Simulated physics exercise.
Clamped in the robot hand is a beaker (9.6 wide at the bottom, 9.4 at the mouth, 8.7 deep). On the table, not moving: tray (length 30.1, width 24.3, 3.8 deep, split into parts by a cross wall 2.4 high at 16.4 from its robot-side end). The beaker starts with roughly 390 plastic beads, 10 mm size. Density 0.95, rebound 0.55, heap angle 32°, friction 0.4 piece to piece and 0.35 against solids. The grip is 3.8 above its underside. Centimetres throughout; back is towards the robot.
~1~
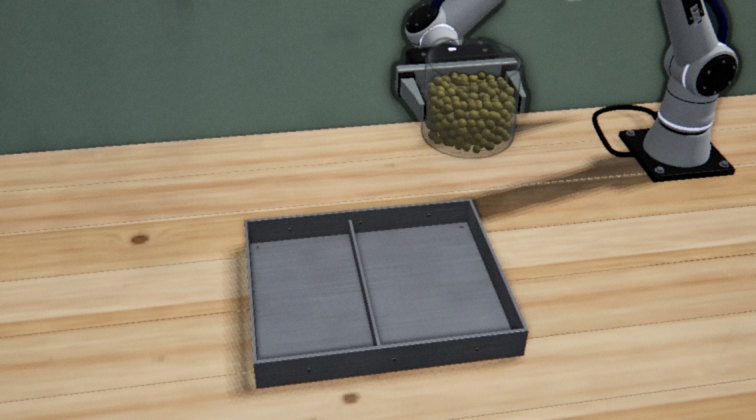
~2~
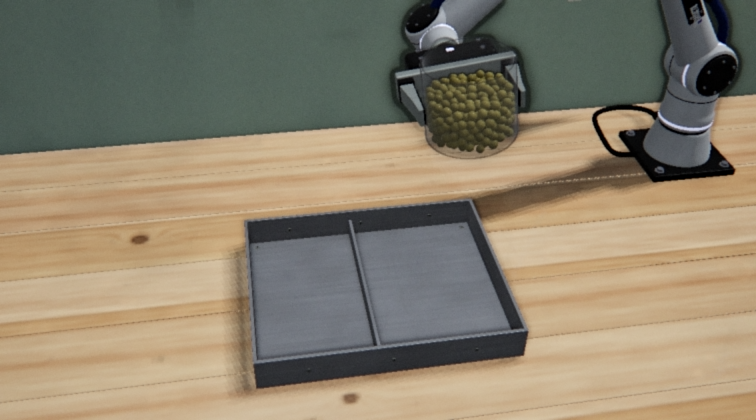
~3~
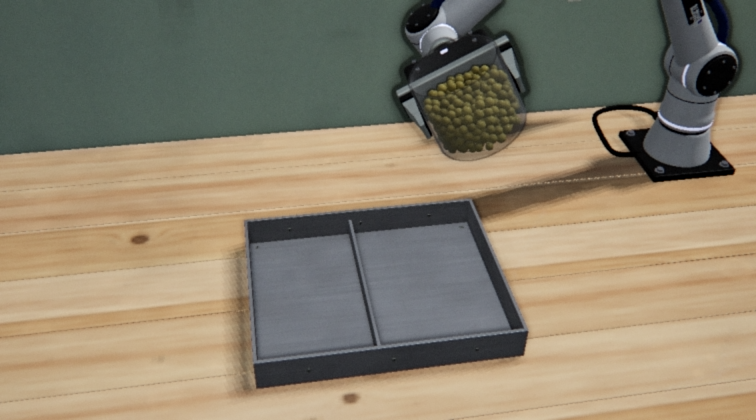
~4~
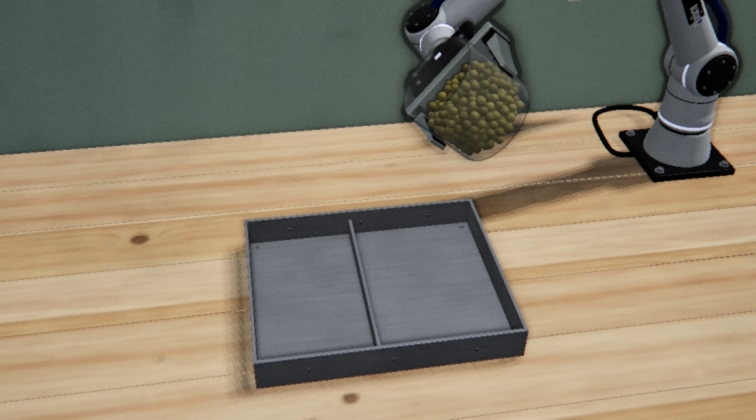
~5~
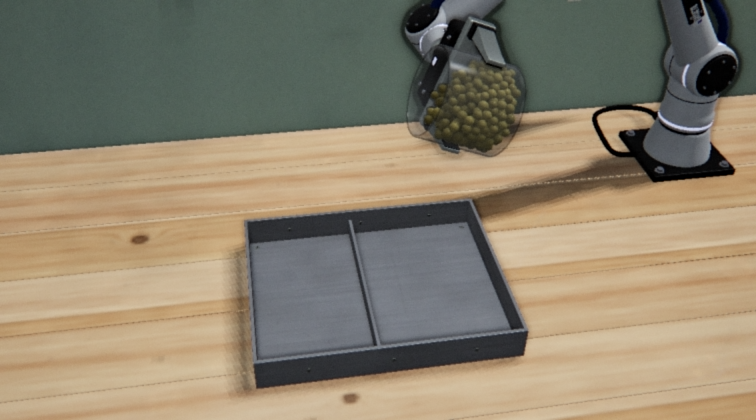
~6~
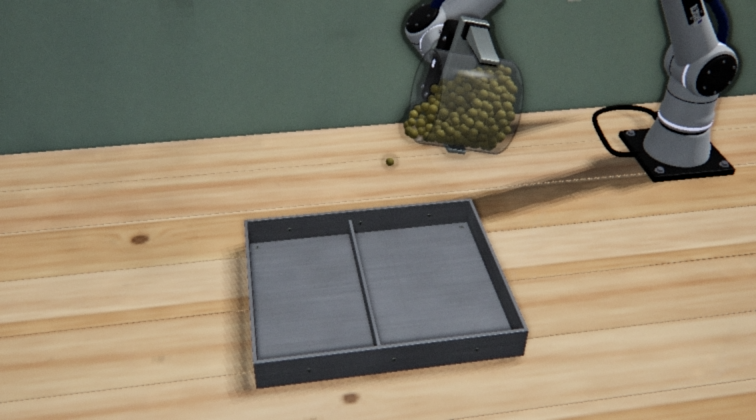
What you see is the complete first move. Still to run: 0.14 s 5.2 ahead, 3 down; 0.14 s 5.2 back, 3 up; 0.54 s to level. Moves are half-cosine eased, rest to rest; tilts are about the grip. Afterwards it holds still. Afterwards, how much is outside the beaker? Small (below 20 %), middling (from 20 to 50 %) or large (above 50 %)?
A middling share, from 20 to 50 %, ends outside the beaker.
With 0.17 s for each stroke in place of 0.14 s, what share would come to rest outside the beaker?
Then about 25 per cent.
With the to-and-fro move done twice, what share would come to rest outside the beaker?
In that case some 50 per cent.
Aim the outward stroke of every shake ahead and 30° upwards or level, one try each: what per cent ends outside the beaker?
Some 70 and 55 per cent.
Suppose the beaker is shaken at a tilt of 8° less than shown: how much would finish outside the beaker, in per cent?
In that case some 20 per cent.
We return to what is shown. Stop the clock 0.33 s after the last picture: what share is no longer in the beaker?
About 30 per cent by then.
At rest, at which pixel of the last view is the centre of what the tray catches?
Around (325, 292).
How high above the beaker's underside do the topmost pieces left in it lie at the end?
About 6.5 cm.
Then, 0.33 s after the last picture, tilted 75° forward, highest piece 27 above the table; 268 in the beaker, 19 in the far-side part, 99 in flight or on a rim.
Then, 0.66 s after the last picture, tilted 16° forward, highest piece 31 above the table; 254 in the beaker, 90 in the far-side part, 40 in the robot-side part, 2 on the table or floor.
Then, 1.02 s after the last picture, level, highest piece 29 above the table; 254 in the beaker, 90 in the far-side part, 40 in the robot-side part, 2 on the table or floor.
Then, 2.07 s after the last picture, level, highest piece 29 above the table; 254 in the beaker, 90 in the far-side part, 40 in the robot-side part, 2 on the table or floor.
Final count, 254 in the beaker, 90 in the far-side part, 40 in the robot-side part, 2 on the table or floor. That is 34 % outside the beaker.
